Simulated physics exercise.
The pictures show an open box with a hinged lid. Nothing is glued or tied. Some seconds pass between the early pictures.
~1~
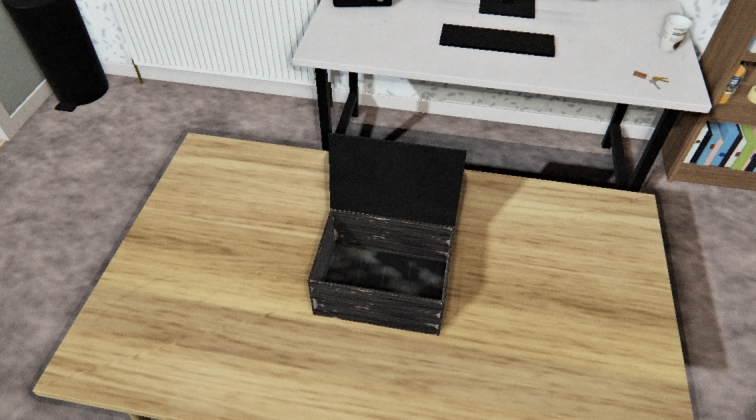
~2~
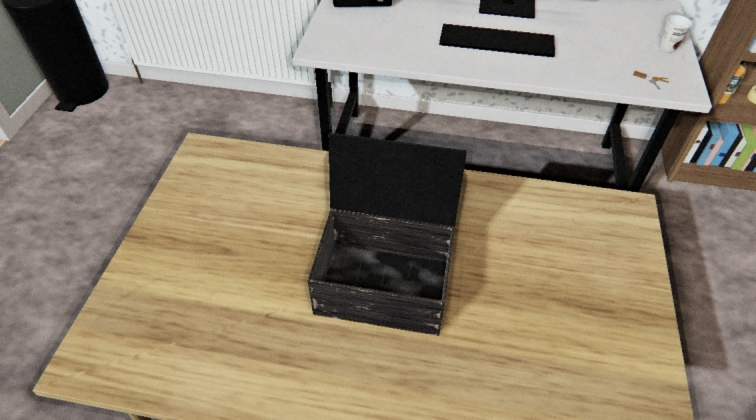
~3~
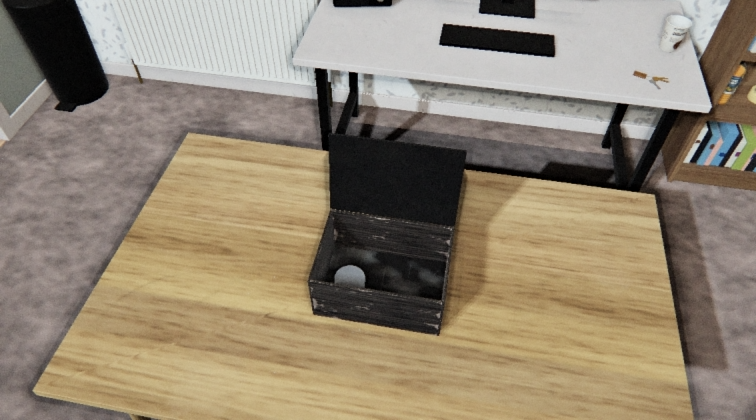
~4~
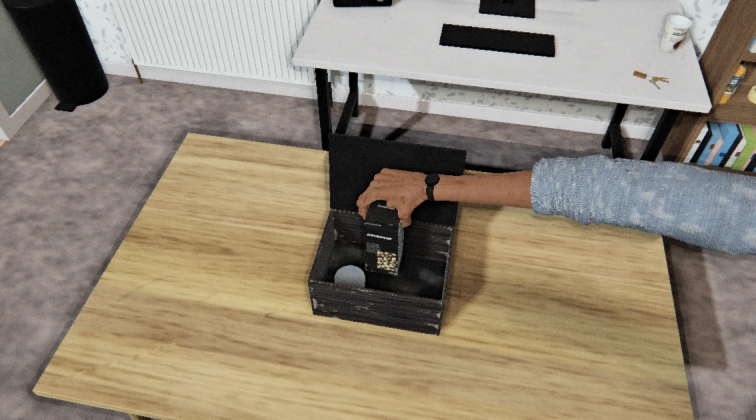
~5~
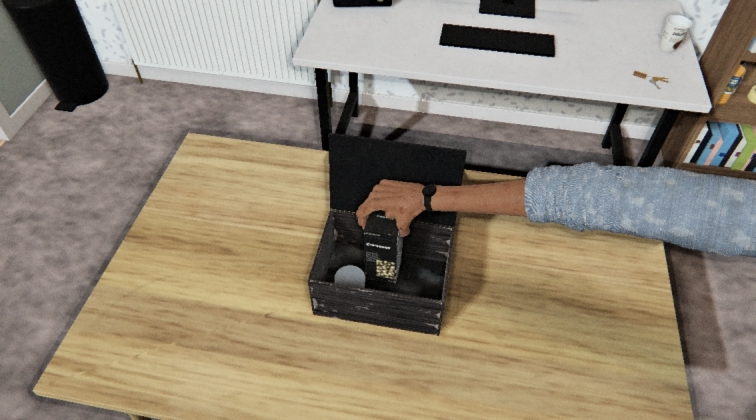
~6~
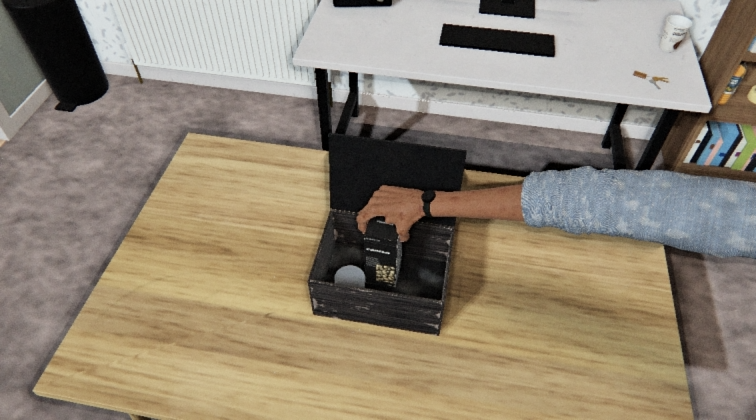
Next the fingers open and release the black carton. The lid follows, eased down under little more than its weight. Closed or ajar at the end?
In the end the lid will not close.
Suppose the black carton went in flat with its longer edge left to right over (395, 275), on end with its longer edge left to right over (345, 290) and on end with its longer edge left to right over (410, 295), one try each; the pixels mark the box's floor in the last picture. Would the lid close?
First try: It shuts flat; second try: It stays ajar; third try: It will not close.
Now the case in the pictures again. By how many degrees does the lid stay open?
About 55°.
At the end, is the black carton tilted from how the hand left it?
It stays as placed.
Then, 1.00 s later than the last frame, lid starting down.
Then, 1.30 s later than the last frame, lid 78° above the rim.
Then, 1.50 s later than the last frame, lid 66° above the rim.
Then, 2.00 s later than the last frame, lid 55° above the rim.
When it is over, lid 53° above the rim; both as before. End places, in pixels of the last picture, black carton near (383, 253).
